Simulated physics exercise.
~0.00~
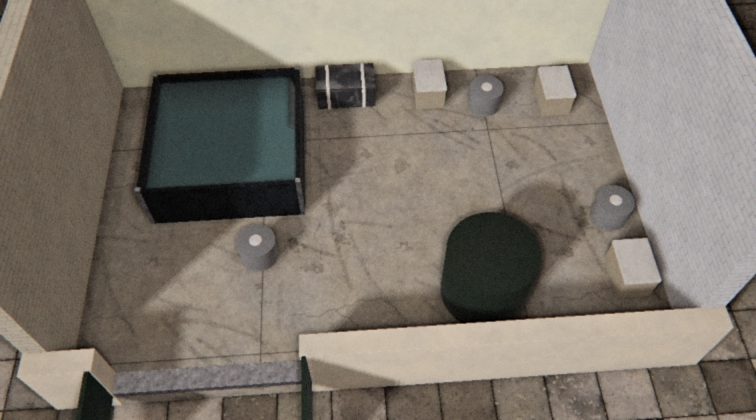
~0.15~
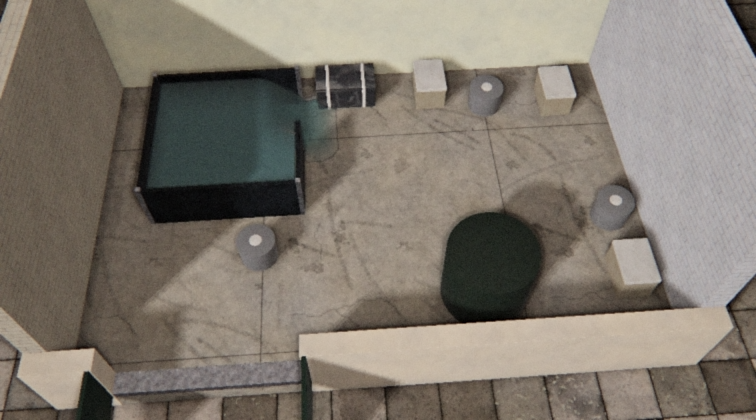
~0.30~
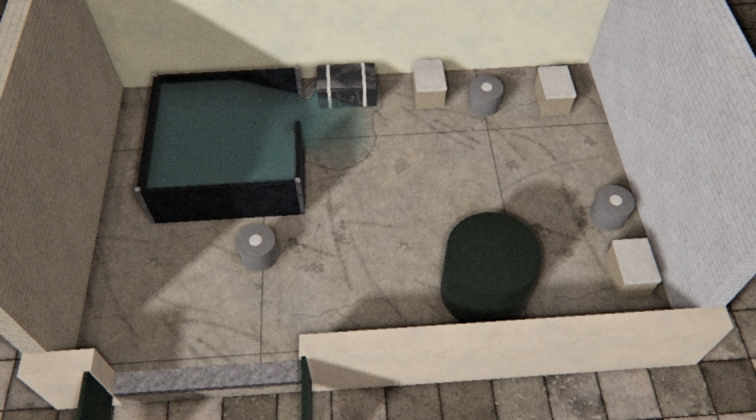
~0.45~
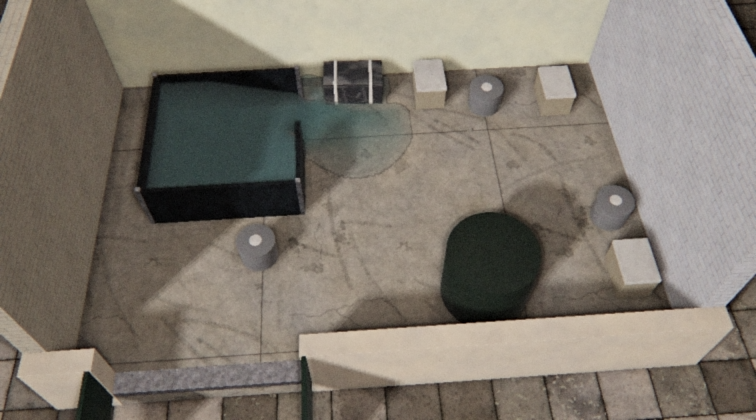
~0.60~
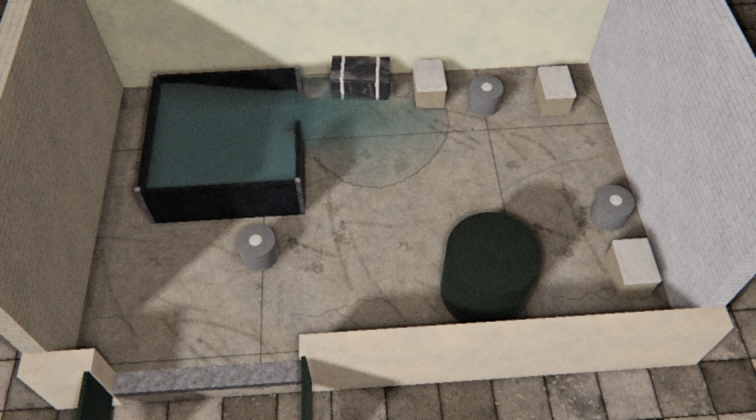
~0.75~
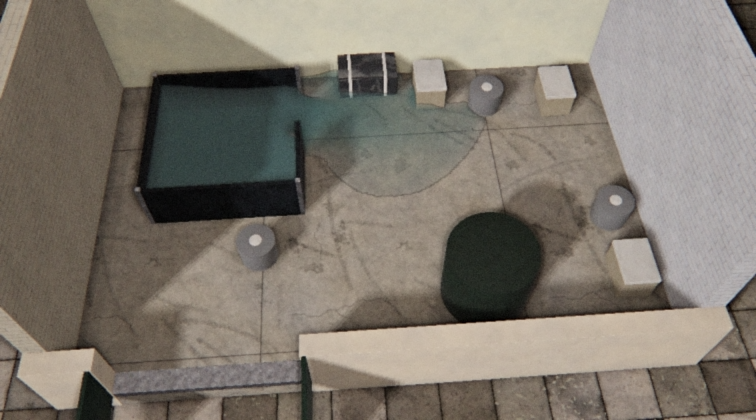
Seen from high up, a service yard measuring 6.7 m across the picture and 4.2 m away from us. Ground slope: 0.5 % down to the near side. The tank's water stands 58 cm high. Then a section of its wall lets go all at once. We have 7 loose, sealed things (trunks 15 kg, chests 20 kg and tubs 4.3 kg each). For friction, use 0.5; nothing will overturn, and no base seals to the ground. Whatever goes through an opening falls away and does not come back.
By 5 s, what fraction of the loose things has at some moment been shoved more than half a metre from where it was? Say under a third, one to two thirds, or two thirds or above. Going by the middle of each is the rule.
Two thirds or above.
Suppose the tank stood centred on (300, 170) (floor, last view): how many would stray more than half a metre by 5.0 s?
5.
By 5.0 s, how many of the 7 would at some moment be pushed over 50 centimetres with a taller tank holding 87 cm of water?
That would make 6 of them.
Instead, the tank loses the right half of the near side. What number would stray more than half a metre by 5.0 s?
That would give 1.
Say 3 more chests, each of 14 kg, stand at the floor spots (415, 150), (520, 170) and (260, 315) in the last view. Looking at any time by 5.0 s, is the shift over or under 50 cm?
Above, above, below.
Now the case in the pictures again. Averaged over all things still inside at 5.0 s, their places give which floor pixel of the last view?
The average lands around (540, 236).
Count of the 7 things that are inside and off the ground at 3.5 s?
I'd say 5 of them.
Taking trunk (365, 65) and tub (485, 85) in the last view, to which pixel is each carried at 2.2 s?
Near (483, 98) and (580, 53).
After 1.1 s 1 of 7 are over 50 cm from their spots; 1 afloat.
After 2.2 s 3 of 7 are over 50 cm from their spots; 4 afloat.
After 3.5 s 4 of 7 are over 50 cm from their spots; 5 afloat.
After 5.0 s 6 of 7 are over 50 cm from their spots, and 6 have been at some point; 6 afloat.
